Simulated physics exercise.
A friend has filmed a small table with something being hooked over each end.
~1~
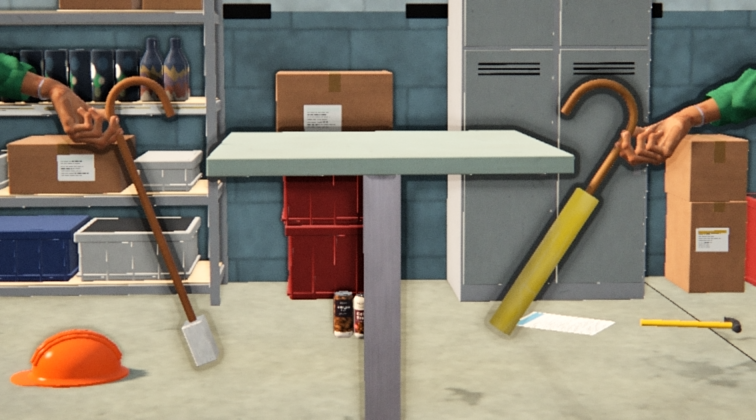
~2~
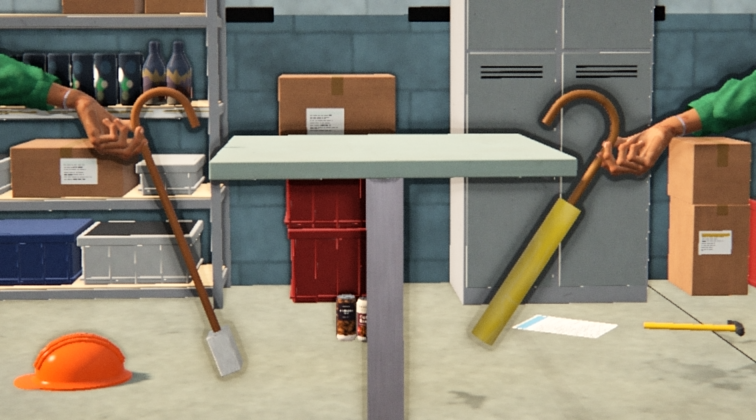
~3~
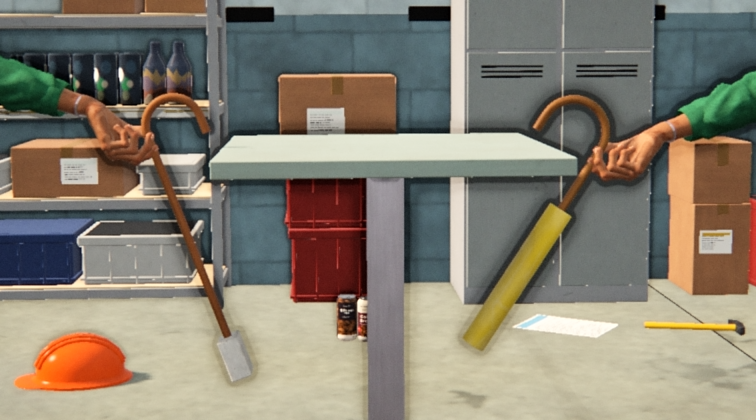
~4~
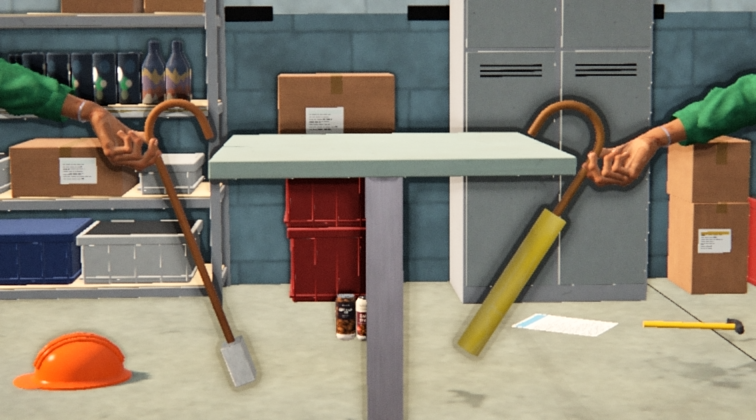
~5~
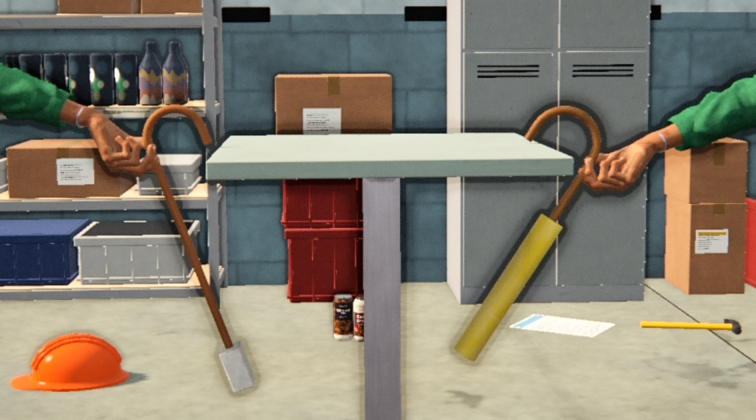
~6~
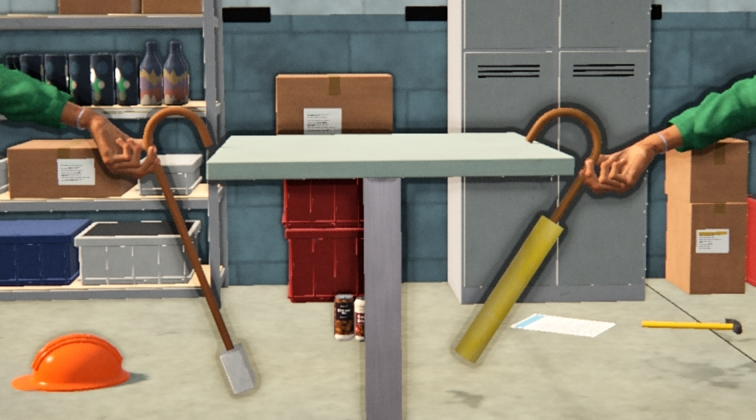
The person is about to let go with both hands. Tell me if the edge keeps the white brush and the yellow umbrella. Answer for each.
As it turns out, the white brush drops past the edge, the yellow umbrella remains in place.
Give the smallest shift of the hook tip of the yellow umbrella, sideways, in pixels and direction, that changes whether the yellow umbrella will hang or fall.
Some 12 pixels, right.
Then, 0.36 s past the last view, white brush in the air near (204, 393); yellow umbrella at rest near (515, 232).
Then, 0.56 s past the last view, white brush in the air; yellow umbrella at rest near (517, 232).
Finally, the white brush falls to the floor; the yellow umbrella stays hooked on the edge, near (514, 232).
